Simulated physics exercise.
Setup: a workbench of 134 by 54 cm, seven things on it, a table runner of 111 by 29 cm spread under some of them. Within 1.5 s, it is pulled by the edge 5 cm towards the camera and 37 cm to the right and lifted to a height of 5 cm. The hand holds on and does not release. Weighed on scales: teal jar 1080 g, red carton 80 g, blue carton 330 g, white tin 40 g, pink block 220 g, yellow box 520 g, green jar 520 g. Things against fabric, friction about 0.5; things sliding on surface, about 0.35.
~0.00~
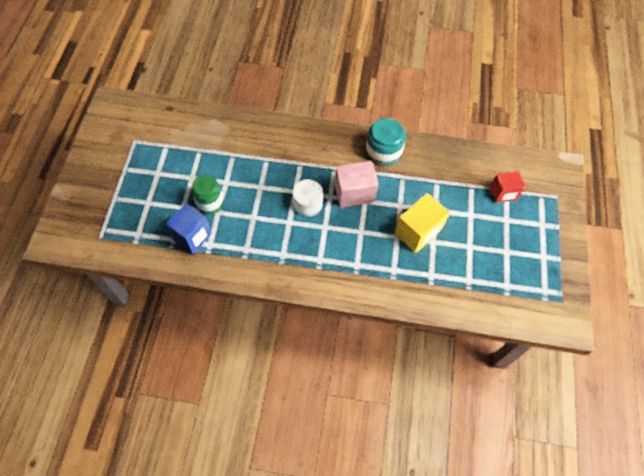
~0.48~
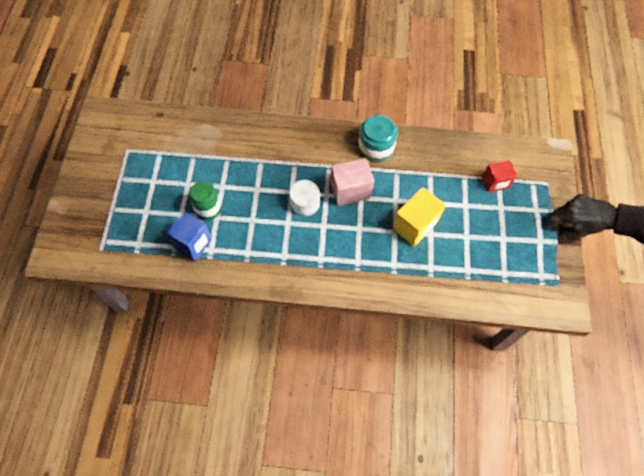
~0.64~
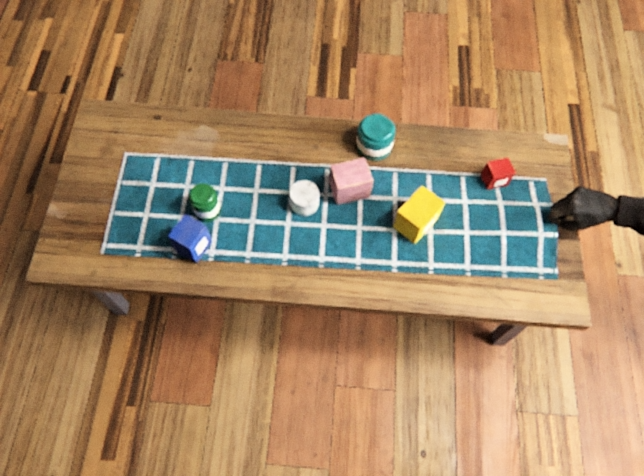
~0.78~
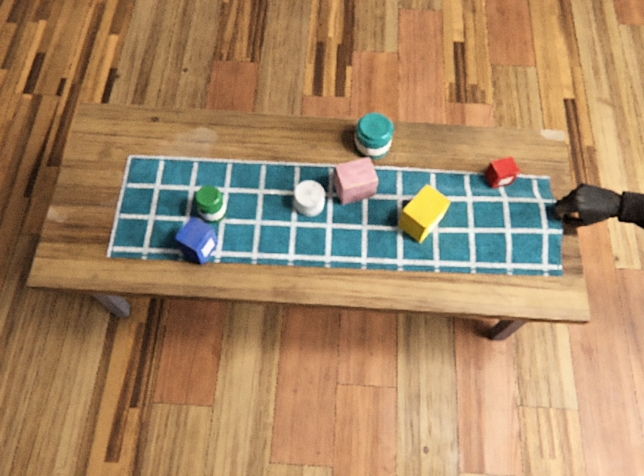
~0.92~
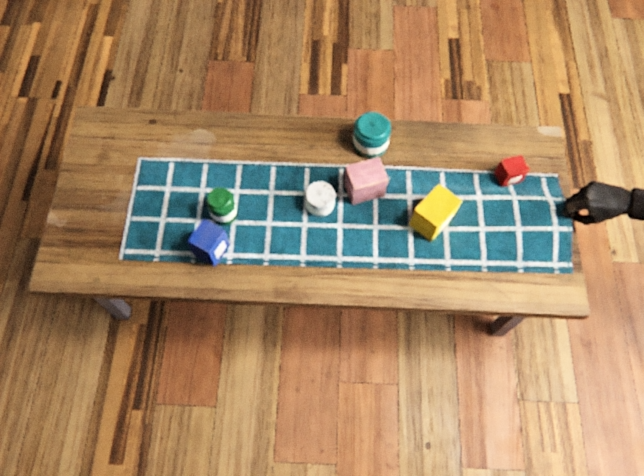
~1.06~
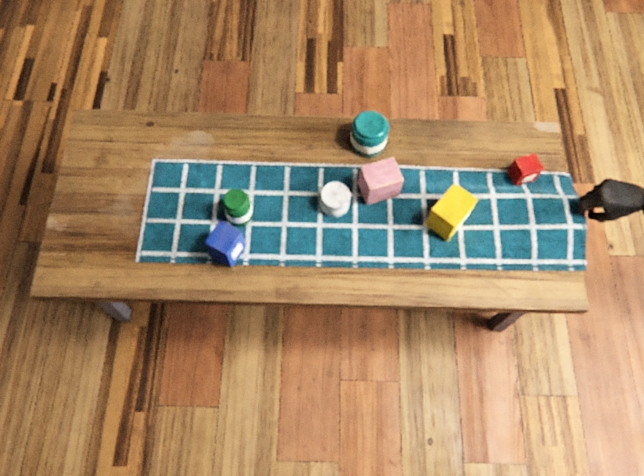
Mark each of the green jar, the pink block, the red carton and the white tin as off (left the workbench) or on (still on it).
Green jar - on. Pink block - on. Red carton - off. White tin - on.
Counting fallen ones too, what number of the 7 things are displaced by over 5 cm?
Total: 6.
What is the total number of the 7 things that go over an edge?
In total, 1 of the things.
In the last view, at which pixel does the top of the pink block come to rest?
Check near (502, 182) - that's where it comes to rest.
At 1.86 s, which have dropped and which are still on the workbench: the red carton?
Red carton: Fallen.
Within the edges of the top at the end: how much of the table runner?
About 70 per cent.
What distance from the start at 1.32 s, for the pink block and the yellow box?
The pink block has shifted 20 cm and the yellow box 20 cm.
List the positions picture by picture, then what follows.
In the first picture, green jar (204, 184); pink block (357, 175); red carton (512, 180); white tin (308, 192); table runner corners (100, 238) (134, 141) (557, 197) (562, 303).
In the second picture, table runner corners (100, 250) (127, 150); grip (556, 230).
In the third picture, table runner corners (101, 254) (125, 153); grip (556, 222).
In the fourth picture, blue carton (193, 233); green jar (207, 195); white tin (309, 193); table runner corners (107, 257) (129, 156); grip (561, 219).
In the fifth picture, blue carton (206, 235); green jar (219, 197); white tin (320, 194); table runner corners (120, 259) (139, 158); grip (570, 217).
In the sixth picture, green jar (235, 199); pink block (382, 173); red carton (530, 163); white tin (336, 194); table runner corners (136, 261) (153, 159); grip (585, 214).
At 1.3 s, 90 % of the table runner is still over the top; red carton 19 cm off its start, pink block 18 cm off its start, white tin 18 cm off its start.
At 1.6 s, 80 % of the table runner is still over the top; red carton over the edge, pink block 28 cm off its start, white tin 28 cm off its start.
At 1.9 s, 75 % of the table runner is still over the top; red carton over the edge, pink block 35 cm off its start at (491, 181), white tin 35 cm off its start at (443, 200).
At 2.1 s, 70 % of the table runner is still over the top; red carton over the edge, pink block 38 cm off its start, white tin 38 cm off its start.
At 3.7 s, 70 % of the table runner is still over the top; red carton over the edge, pink block 38 cm off its start at (502, 182), white tin 38 cm off its start at (454, 201), green jar 37 cm off its start at (358, 201).
